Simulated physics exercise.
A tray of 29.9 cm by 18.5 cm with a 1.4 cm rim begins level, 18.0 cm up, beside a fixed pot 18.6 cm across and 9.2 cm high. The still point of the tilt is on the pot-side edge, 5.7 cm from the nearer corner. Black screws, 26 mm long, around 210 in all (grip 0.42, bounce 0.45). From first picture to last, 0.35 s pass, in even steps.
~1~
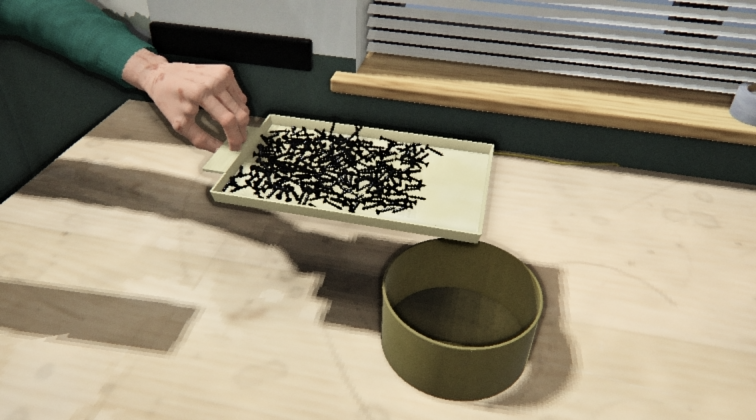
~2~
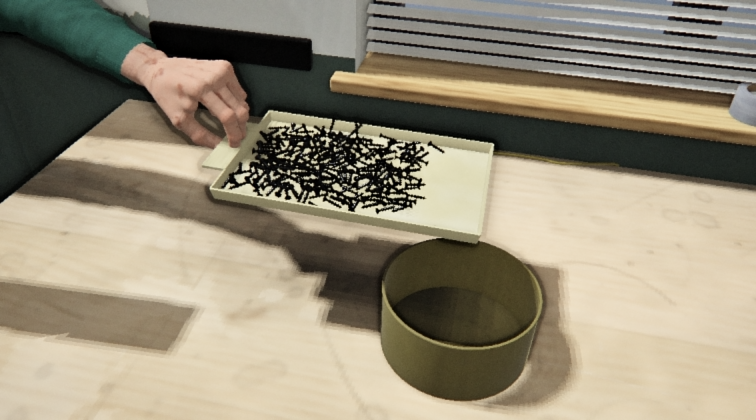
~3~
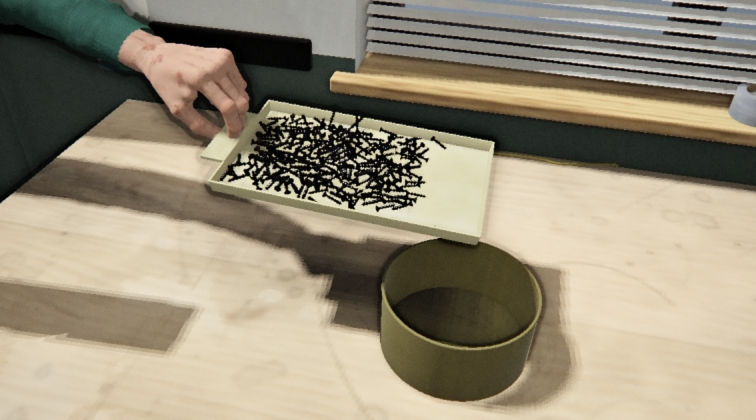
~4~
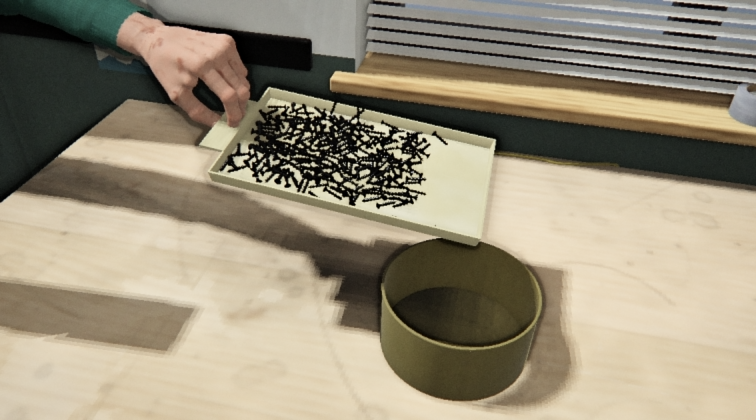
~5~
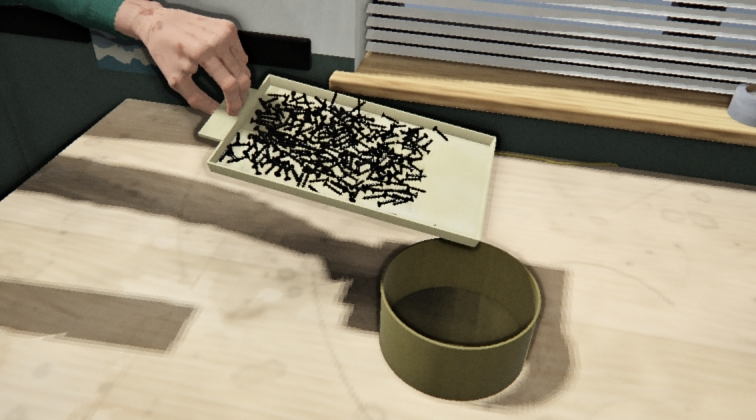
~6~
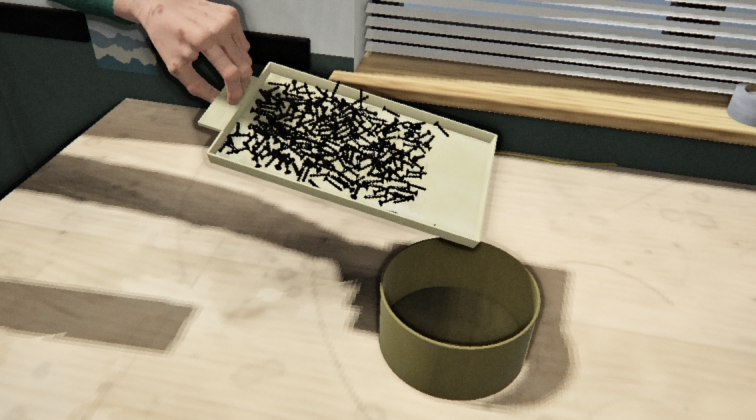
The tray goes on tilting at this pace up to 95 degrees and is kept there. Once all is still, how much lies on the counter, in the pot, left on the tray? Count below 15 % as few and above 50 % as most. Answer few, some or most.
Counter: Few, pot: Most, tray: Few.
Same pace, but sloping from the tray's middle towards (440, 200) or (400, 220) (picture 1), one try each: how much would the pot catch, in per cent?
Some 80 and 95 per cent.
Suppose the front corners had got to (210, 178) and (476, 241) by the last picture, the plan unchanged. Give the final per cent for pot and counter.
Pot 70, counter 30.
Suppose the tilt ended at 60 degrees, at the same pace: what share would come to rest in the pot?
It would be near 80 per cent.
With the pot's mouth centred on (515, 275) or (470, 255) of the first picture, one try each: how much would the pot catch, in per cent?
About 80 and 50 per cent.
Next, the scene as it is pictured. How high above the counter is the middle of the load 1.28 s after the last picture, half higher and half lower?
Some 2 cm.
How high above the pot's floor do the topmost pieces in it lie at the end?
Some 3.0 cm.
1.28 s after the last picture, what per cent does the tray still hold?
Some 25 per cent of the load.
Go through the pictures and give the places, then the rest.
Tray tilt 0 degrees, front corners at (214, 190) and (478, 232); middle of the pieces at (330, 167); pot at (462, 288), in the first frame.
Tray tilt 1 degrees, front corners at (213, 187) and (478, 233); middle of the pieces at (330, 165), in the second frame.
Tray tilt 4 degrees, front corners at (212, 180) and (478, 235), lowest corner right front; middle of the pieces at (330, 159), in the third frame.
Tray tilt 7 degrees, front corners at (212, 170) and (478, 236), lowest corner right front; middle of the pieces at (331, 152), in the fourth frame.
Tray tilt 11 degrees, front corners at (211, 161) and (478, 237), lowest corner right front; middle of the pieces at (331, 145), in the fifth frame.
Tray tilt 14 degrees, front corners at (211, 152) and (477, 239), lowest corner right front; middle of the pieces at (332, 138); pot at (460, 287), in the sixth frame.
Then, 0.77 s after the last picture, tilt 52 degrees; the tray holds 90 %, the pot 0 %.
Then, 1.28 s after the last picture, tilt 77 degrees; the tray holds 25 %, the pot 70 %.
Then, 1.86 s after the last picture, tilt 95 degrees; the tray holds 0 %, the pot 100 %.
In the end, counter 0 %, pot 100 %, tray 0 %.
